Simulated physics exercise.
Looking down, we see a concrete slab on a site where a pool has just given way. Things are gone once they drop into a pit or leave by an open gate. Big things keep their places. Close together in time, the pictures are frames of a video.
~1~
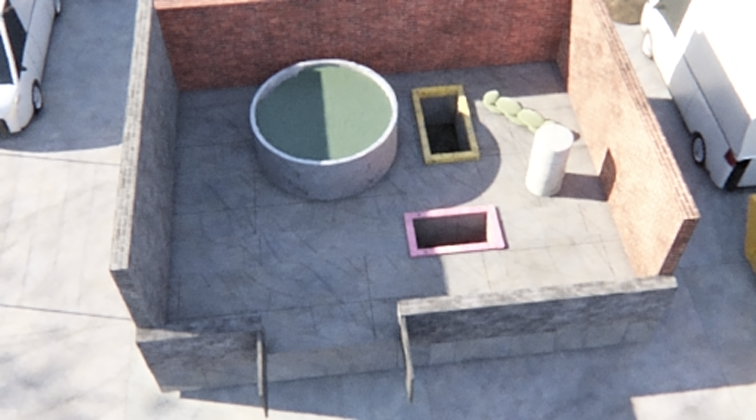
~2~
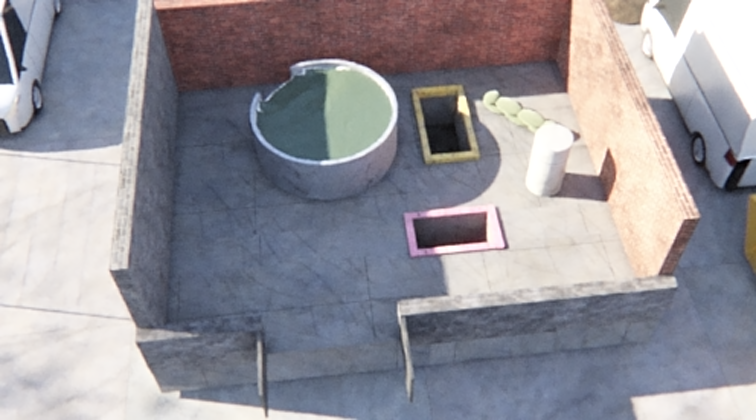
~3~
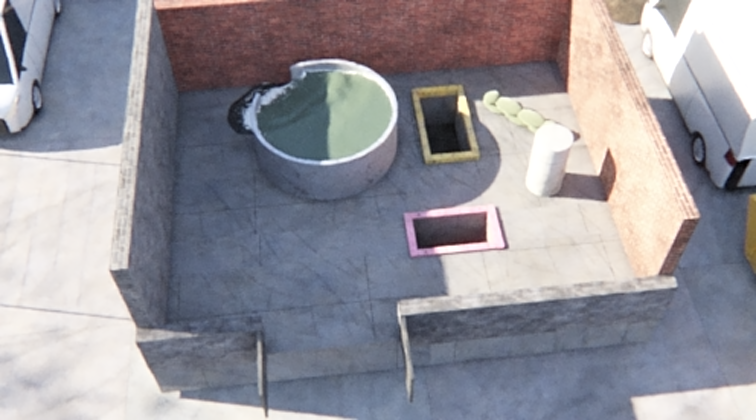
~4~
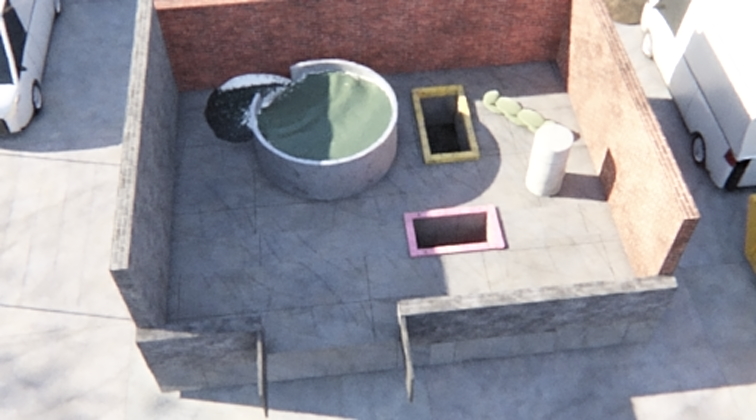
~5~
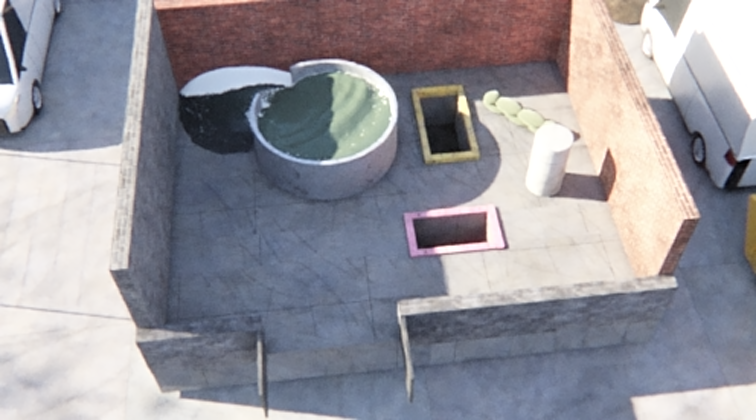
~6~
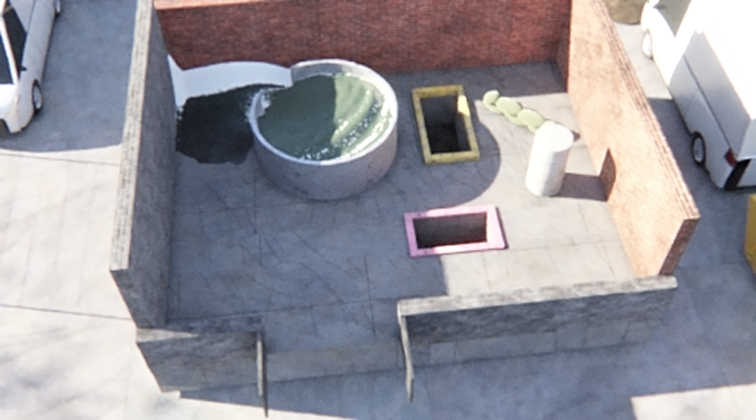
On a walled concrete slab with two framed pits, a round pool of green water stands still, then water breaks out on its far left side and spreads dark and glossy across the slab to the left wall.
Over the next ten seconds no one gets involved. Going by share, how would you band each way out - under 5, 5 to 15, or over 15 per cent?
In the end the gate is left holding a hefty amount - past fifteen per cent; the yellow pit is left holding a tiny amount - below five per cent; the pink pit is left holding a tiny amount - below five per cent.
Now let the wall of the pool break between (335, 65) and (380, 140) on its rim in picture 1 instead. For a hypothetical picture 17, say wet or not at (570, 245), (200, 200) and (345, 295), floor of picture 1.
So the first one is drenched, the next left untouched, and the last left untouched.
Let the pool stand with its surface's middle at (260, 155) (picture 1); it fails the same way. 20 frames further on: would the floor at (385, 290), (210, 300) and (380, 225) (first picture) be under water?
Spot 1 unwetted, spot 2 wetted, spot 3 unwetted.
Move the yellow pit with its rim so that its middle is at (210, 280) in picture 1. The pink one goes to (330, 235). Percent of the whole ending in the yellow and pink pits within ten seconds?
Estimated shares - yellow: 15 %; pink: 8 %.
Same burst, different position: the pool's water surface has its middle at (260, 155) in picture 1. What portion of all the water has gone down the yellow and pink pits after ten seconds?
The yellow pit gets 20 per cent, the pink pit 6 per cent.
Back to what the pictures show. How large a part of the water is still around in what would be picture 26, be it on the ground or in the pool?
Some 98 per cent has not gone.
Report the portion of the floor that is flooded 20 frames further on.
Estimate: Some 55 in a hundred.
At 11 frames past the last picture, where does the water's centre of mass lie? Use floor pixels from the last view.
Close to (288, 140).
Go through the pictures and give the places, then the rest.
The first picture shows the pool at (324, 112) is whole and still.
In the second picture, the front is at a hidden place, out from the gap on the pool's far side.
In the third picture, water pours out on the pool's far side and has run to (260, 86).
In the fourth picture, water pours out on the pool's far side and has run to (214, 97).
In the fifth picture, the front is at (182, 93), out from the gap on the pool's far side.
In the sixth picture, the front is at (179, 93), out from the gap on the pool's far side.
A moment on, water covers 15 % of the floor; the gate 0 %, the yellow pit 0 %, the pink pit 0 %.
Next, water covers 35 % of the floor; the gate 0 %, the yellow pit 0 %, the pink pit 0 %.
Then, water covers 55 % of the floor; the gate 2 %, the yellow pit 0 %, the pink pit 0 %.
Later, water covers 75 % of the floor; the gate 13 %, the yellow pit 0 %, the pink pit 0 %.
In the end, water covers 95 % of the floor; the gate 23 %, the yellow pit 0 %, the pink pit 0 %.
